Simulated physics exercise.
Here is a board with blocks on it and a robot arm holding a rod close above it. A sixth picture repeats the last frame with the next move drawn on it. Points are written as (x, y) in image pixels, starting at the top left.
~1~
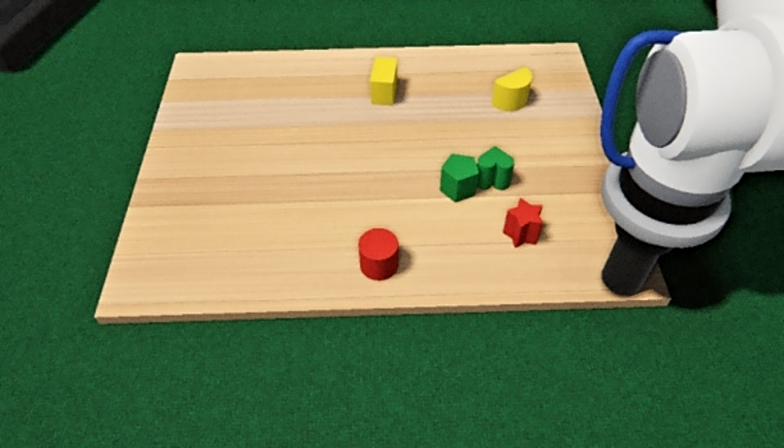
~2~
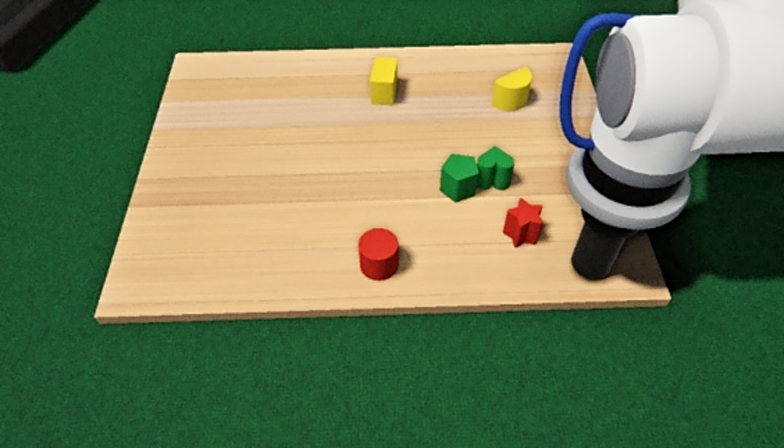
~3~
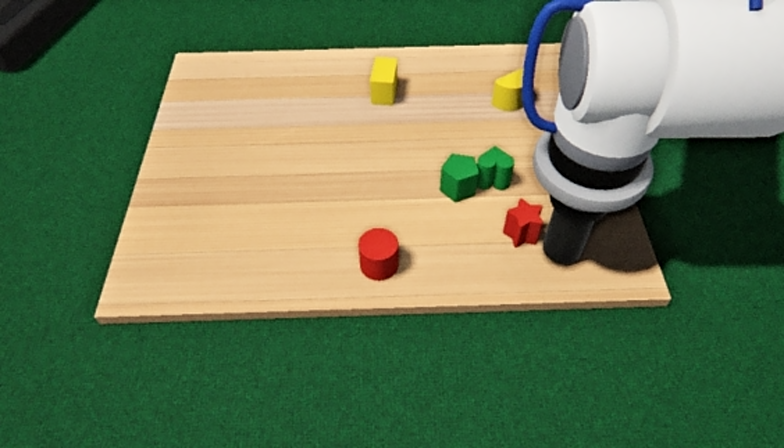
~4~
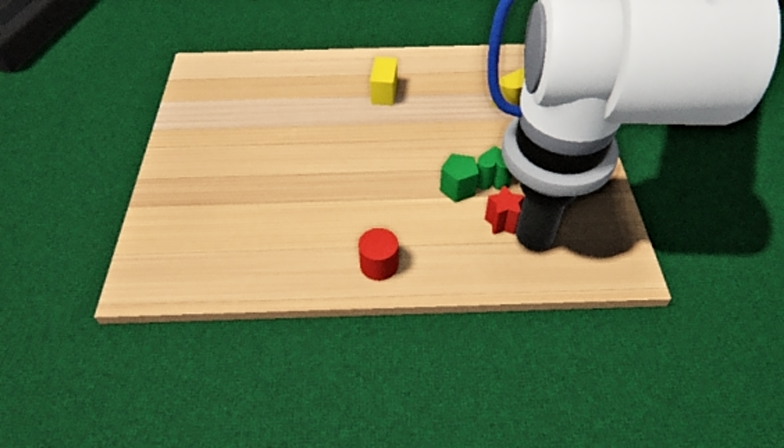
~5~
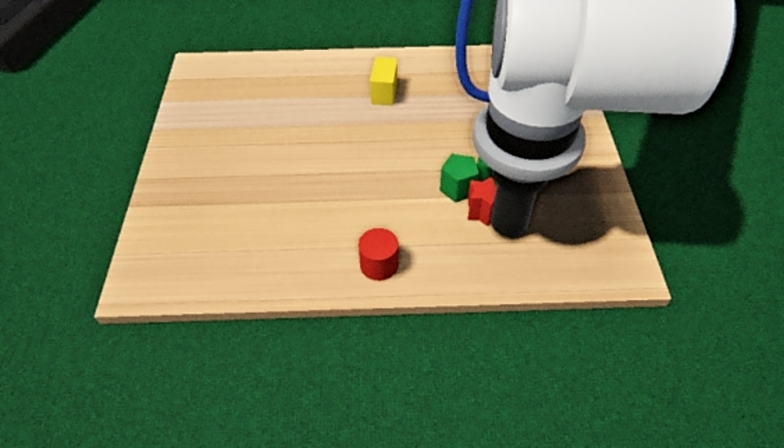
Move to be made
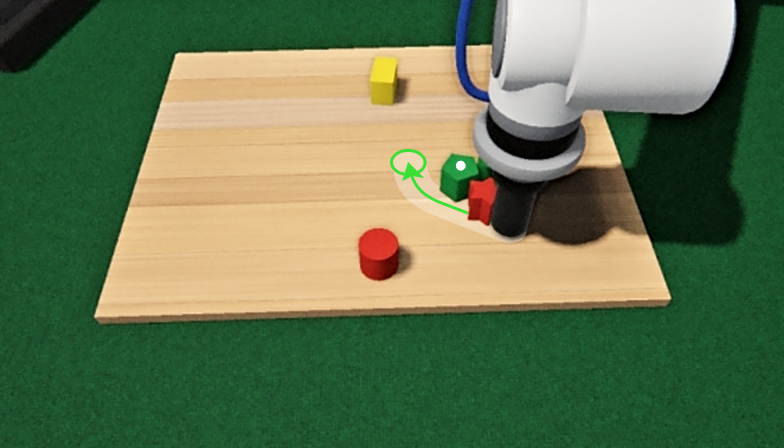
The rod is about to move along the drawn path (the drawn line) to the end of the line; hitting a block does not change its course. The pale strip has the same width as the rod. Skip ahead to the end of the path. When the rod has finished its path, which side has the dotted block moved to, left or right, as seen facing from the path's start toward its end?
The answer is right: Facing from the path's start to its end, that's where the dotted block shifts.
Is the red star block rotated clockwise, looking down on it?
I'd say no.
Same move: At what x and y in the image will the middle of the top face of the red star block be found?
It comes to (379, 136).
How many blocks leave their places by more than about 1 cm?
Two get moved.
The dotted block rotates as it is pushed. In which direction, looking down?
That block twists clockwise.
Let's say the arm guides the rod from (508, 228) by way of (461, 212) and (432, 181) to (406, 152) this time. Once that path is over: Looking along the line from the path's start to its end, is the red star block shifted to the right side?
That would be a no.
Path on the board, from (508, 228) via (464, 211) and (423, 193), ending at (408, 162); the dot is on the green pentagon.
On the path given first. One third of the way, rod at (464, 206); green pentagon at (441, 149), turned 60° clockwise; red star block at (442, 173).
Two thirds of the way, rod at (423, 187); green pentagon at (432, 140), turned 110° clockwise; red star block at (401, 155).
At the end, rod at (408, 157); green pentagon at (437, 128), turned 160° clockwise; red star block at (379, 136), turned 35° anticlockwise; green heart in place.
